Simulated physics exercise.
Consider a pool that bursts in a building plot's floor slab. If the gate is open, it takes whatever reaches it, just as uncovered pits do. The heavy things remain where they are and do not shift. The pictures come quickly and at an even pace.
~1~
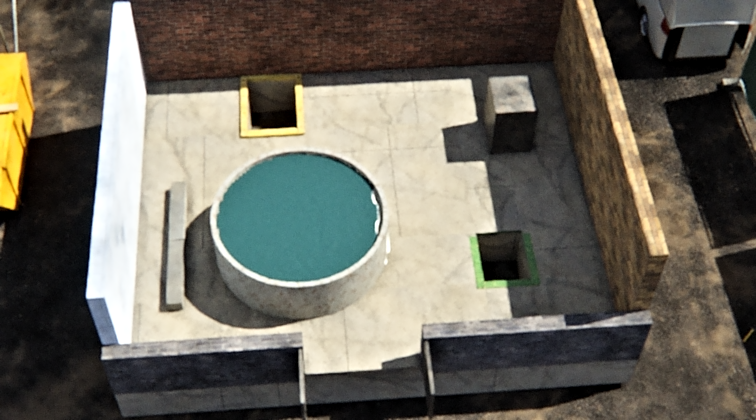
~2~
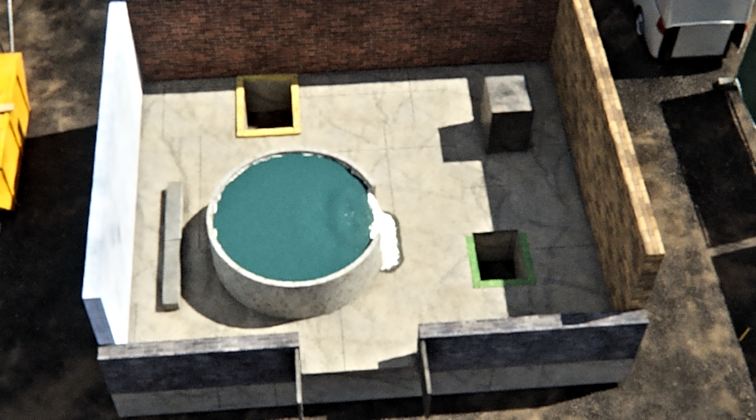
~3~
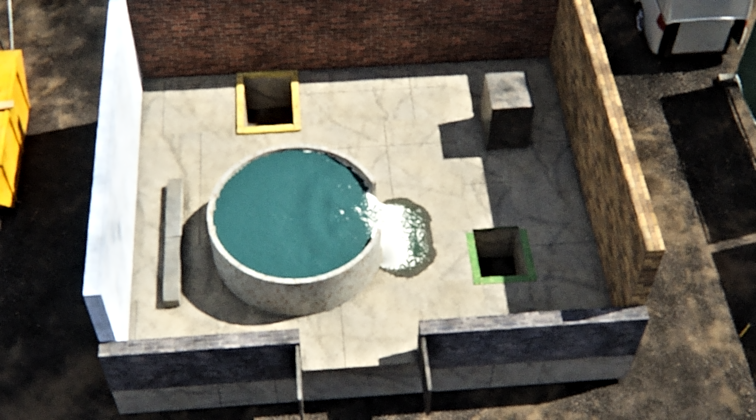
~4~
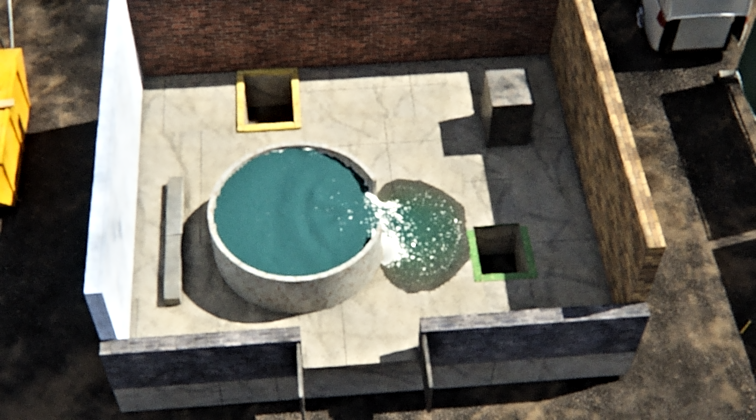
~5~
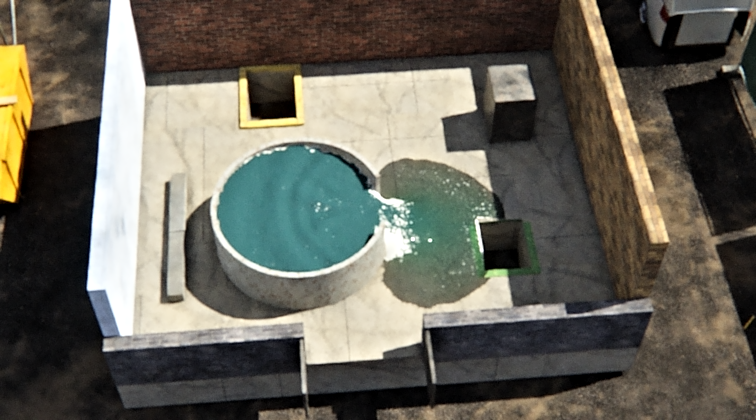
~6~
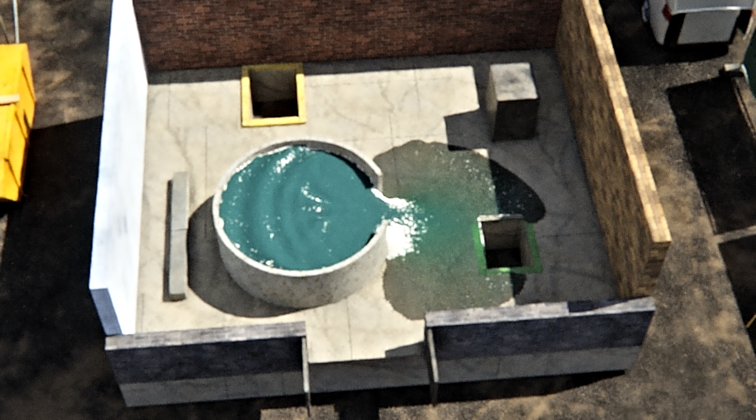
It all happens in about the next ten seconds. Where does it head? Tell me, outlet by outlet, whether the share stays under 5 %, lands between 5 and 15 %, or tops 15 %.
In the end gate: Short of a twentieth, green pit: Upwards of fifteen per cent, yellow pit: Short of a twentieth.
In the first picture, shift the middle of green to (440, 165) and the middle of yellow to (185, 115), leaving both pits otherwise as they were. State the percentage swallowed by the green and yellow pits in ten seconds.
Split: Green 15 %, yellow 0 %.
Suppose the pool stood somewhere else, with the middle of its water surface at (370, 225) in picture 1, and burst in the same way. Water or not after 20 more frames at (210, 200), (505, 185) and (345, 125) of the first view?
Going through the three spots, I'd say high and dry, swamped, high and dry.
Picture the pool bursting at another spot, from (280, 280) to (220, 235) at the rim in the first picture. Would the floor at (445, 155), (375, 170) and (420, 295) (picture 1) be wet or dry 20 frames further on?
So the first one is left untouched, the next left untouched, and the last drenched.
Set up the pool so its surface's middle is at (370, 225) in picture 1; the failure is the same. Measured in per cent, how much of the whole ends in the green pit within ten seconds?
I'd put the green pit near 65 per cent of the whole.
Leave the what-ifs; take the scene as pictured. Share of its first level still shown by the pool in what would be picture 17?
By my count, 64 per cent.
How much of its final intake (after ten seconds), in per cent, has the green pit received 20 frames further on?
Roughly 40 per cent.
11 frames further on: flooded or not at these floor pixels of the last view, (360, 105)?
Untouched.
A moment on, water covers 30 % of the floor; the gate 0 %, the green pit 6 %, the yellow pit 0 %.
Next, water covers 35 % of the floor; the gate 0 %, the green pit 11 %, the yellow pit 0 %.
Then, water covers 45 % of the floor; the gate 0 %, the green pit 19 %, the yellow pit 0 %.
Later, water covers 60 % of the floor; the gate 0 %, the green pit 32 %, the yellow pit 0 %.
In the end, water covers 80 % of the floor; the gate 1 %, the green pit 44 %, the yellow pit 2 %.
